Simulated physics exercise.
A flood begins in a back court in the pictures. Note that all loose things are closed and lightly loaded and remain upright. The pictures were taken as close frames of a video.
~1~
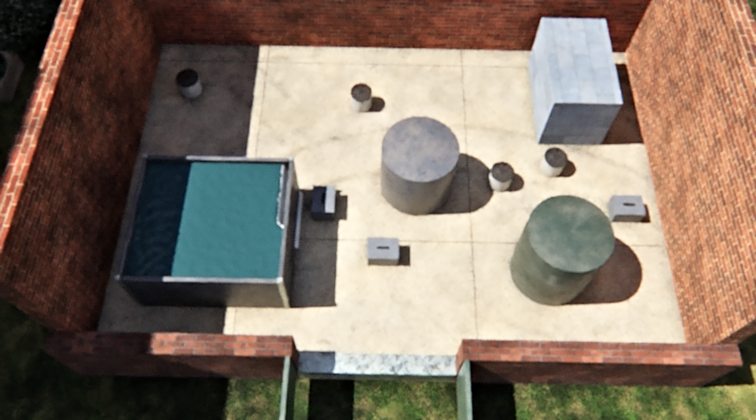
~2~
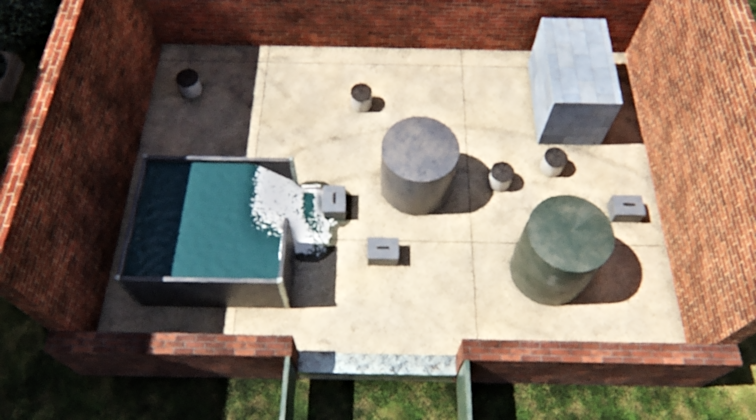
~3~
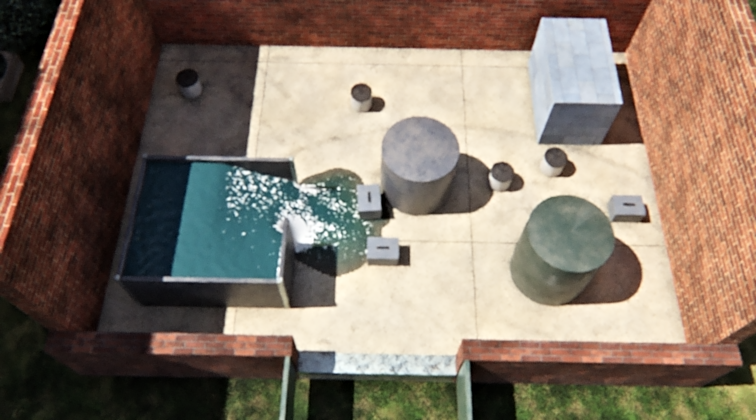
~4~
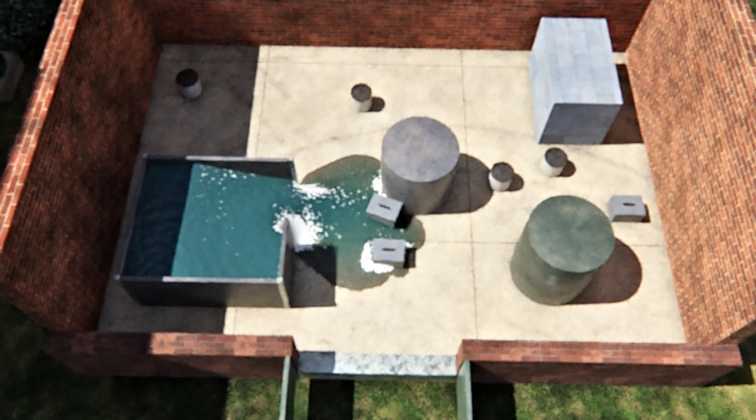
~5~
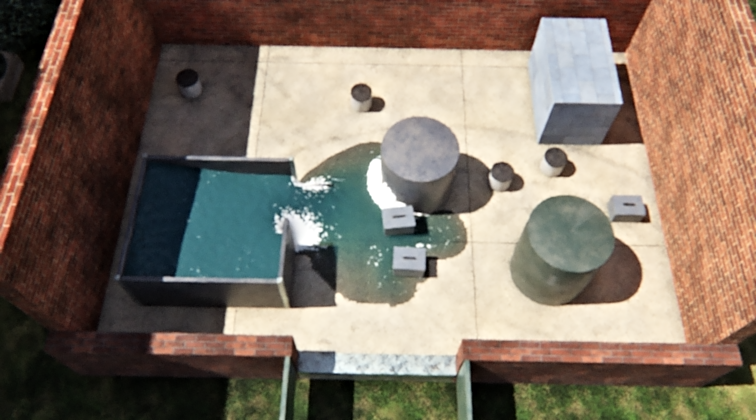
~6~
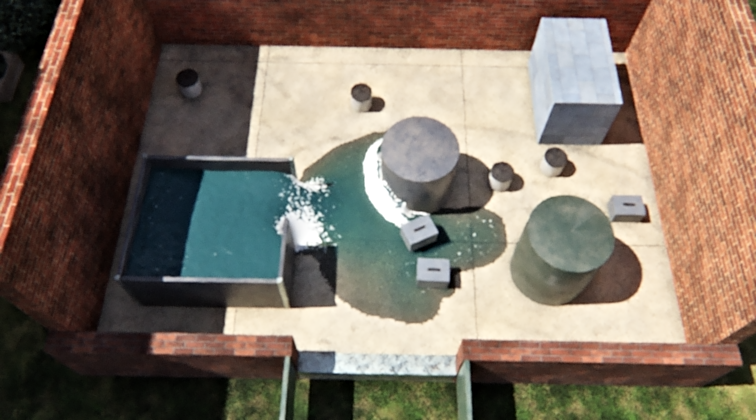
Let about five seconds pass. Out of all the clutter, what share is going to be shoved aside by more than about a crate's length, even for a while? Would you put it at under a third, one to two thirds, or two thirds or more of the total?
I would put it at two thirds or more of the total.
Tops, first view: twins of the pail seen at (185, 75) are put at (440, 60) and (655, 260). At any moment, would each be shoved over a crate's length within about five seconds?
Displaced, displaced.
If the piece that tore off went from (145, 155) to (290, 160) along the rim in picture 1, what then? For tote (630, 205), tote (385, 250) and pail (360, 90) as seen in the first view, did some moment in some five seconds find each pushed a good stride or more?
Here is how they go, in order: Fails to go that far, dislodged that far, and dislodged that far.
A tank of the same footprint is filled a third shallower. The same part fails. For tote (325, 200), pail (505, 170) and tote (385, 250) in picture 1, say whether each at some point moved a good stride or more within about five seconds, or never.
In the order you named them: Went past the threshold, stayed within the threshold, went past the threshold.
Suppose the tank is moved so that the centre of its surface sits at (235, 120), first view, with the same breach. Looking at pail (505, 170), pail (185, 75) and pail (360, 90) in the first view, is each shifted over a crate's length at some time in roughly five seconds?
Taking them in order, went past that, fell short, went past that.
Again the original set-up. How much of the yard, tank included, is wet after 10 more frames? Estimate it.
My figure is about 55 percent.
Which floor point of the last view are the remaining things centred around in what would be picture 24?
Close to pixel (461, 157).
A moment on, 2 of 7 are well off their spots; 1 afloat.
Next, 3 of 7 are well off their spots; 1 afloat.
Later, 4 of 7 are well off their spots; 4 afloat.
In the end, 5 of 7 are well off their spots, and 5 have been at some point; 7 afloat.
